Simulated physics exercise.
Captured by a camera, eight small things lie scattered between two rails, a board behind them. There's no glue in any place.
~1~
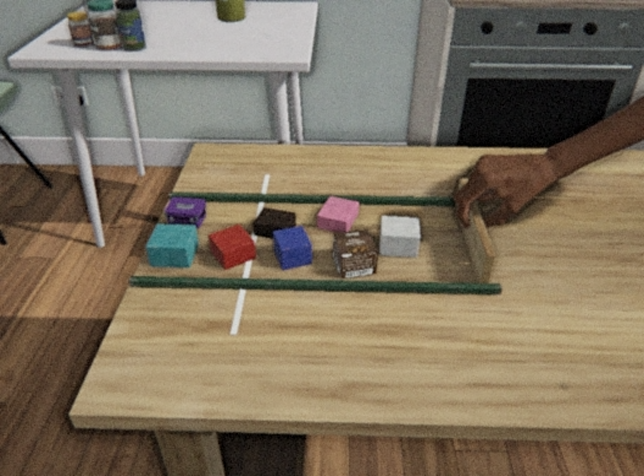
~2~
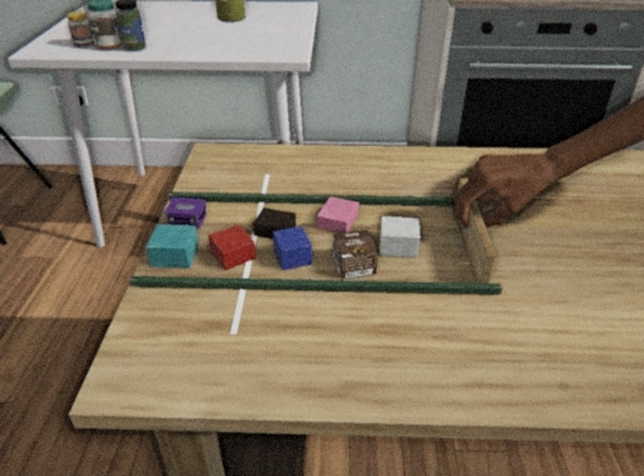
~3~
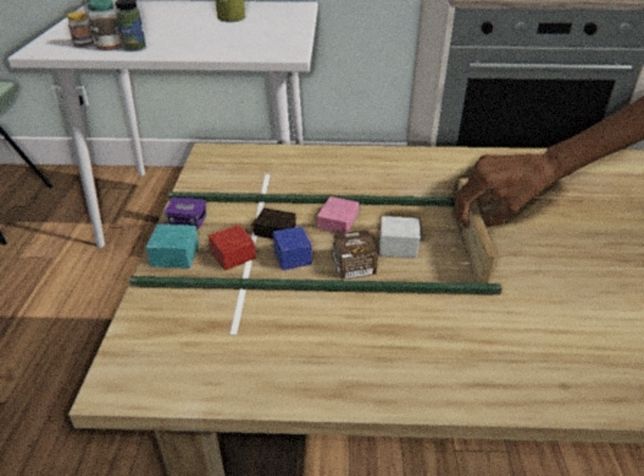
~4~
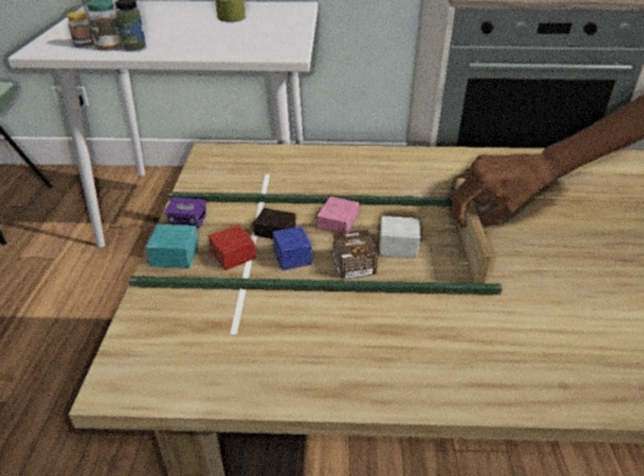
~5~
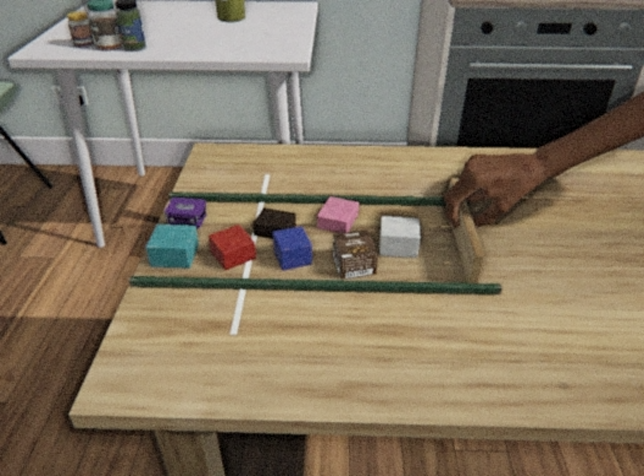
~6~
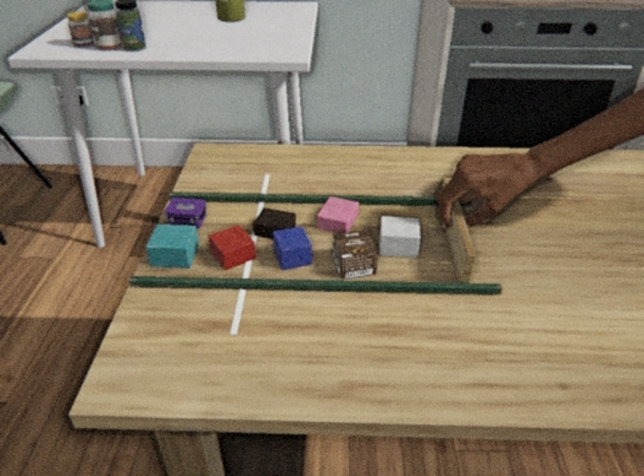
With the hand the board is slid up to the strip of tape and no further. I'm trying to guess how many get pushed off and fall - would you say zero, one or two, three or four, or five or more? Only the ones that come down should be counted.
Most likely the drop count will come to one or two.
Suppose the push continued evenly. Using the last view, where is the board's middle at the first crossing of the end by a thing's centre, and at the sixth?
Near (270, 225) first, near (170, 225) second.
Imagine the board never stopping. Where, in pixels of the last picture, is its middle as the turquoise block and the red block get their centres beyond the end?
I'd put it close to (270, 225), and close to (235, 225) for the other one.
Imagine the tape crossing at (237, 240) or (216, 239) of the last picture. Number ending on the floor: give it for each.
Result, try by try: 1, 3.
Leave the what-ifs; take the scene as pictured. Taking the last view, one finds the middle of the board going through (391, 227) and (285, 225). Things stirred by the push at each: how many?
First 2, after that 7.
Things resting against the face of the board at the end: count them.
It's 3.
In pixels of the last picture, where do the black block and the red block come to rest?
Black block at (204, 223), red block at (167, 239).
A little later, none off yet; purple case at rest near (187, 214); turquoise block at rest near (173, 246); red block at rest near (232, 247).
When it is over, the number that fall off is one or two; down, turquoise block.
